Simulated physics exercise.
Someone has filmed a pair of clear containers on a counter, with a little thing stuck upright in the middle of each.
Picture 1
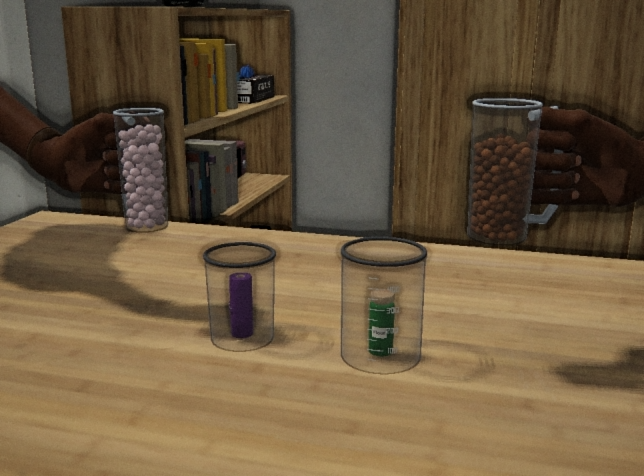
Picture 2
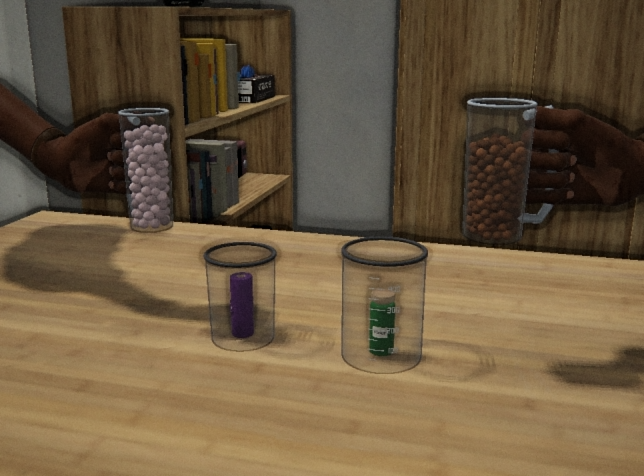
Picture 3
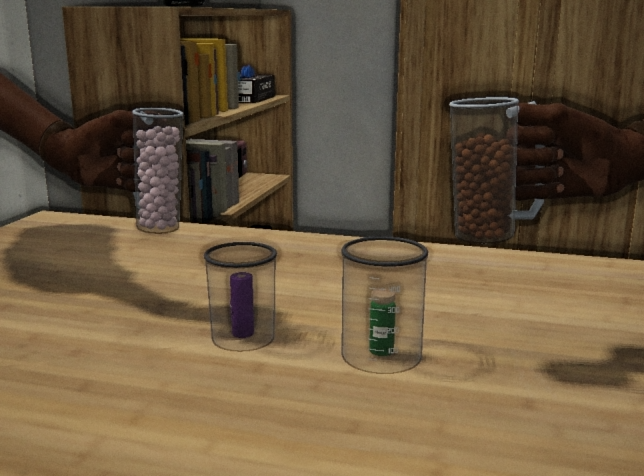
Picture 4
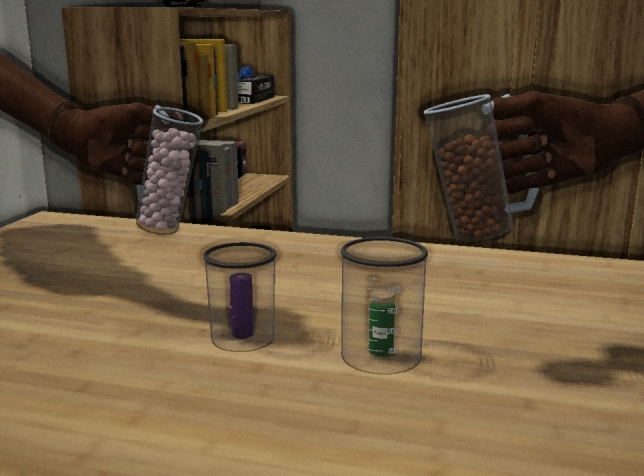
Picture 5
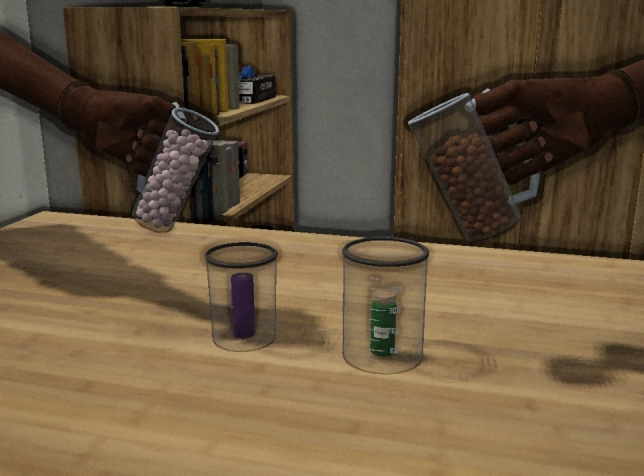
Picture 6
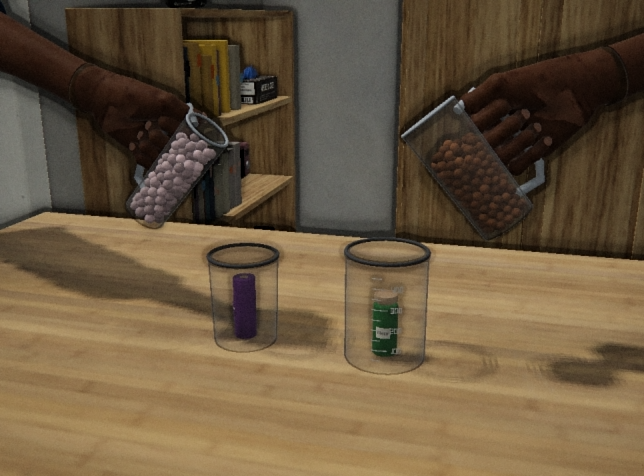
Two hands lifting cups of pink and brown balls, moving them inward and tilting them above glasses holding small upright objects.
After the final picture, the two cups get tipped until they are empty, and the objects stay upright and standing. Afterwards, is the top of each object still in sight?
One by one: Left object: Partly exposed. Right object: Partly exposed.
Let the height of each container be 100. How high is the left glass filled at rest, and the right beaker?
Estimates: Left 60, right 45.
Then, 0.42 s after the last picture, left glass empty, all of its cupful still in the cup; right beaker empty, all of its cupful still in the cup.
Then, 0.79 s after the last picture, left glass nearly empty, about two thirds of its cupful still in the cup; right beaker nearly empty, most of its cupful still in the cup.
Then, 1.11 s after the last picture, left glass half full, none of its cupful still in the cup, one piece on the counter; right beaker a third full, none of its cupful still in the cup.
By the end, left glass two thirds full (surface near (244, 287)), a few pieces on the counter; right beaker half full (surface near (386, 306)), nothing beside it; the left thing is still showing; the right thing is still showing.
